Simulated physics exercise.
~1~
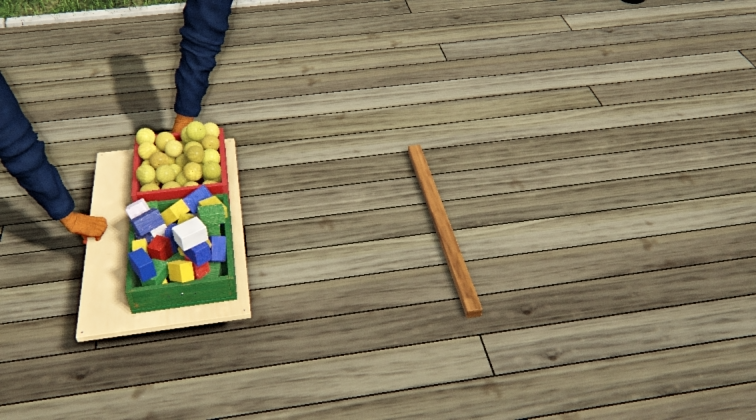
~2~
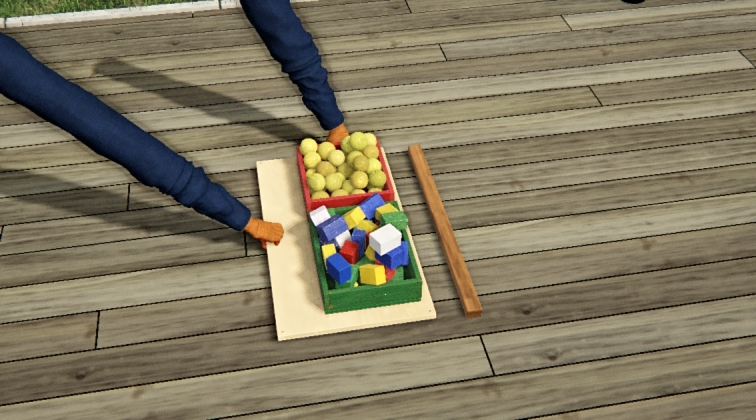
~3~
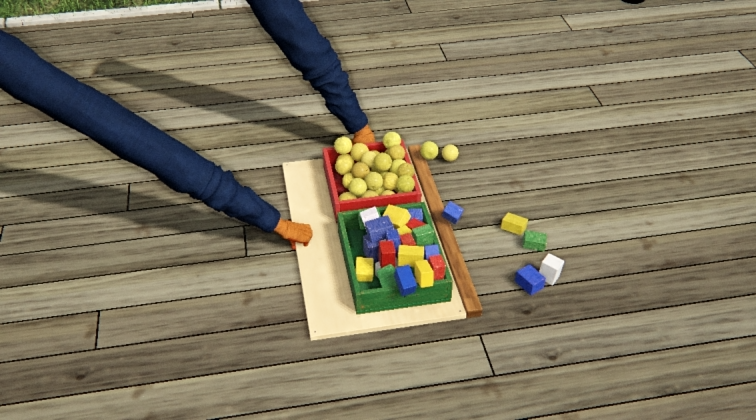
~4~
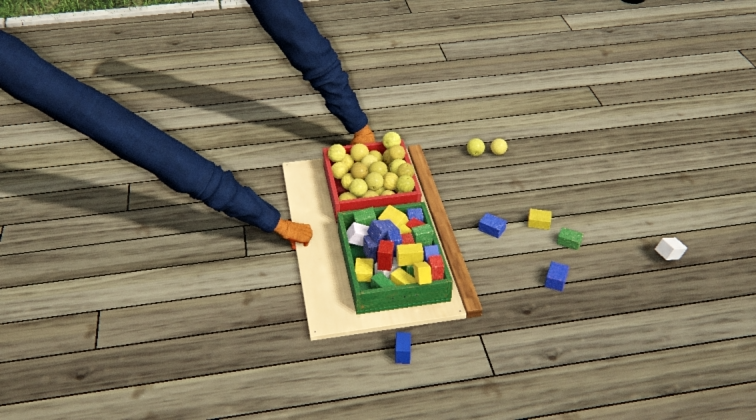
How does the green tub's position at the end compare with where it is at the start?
The green tub starts on the left side of the view, well away from the wooden strip. By the end it is further right, near the middle and right beside the strip.
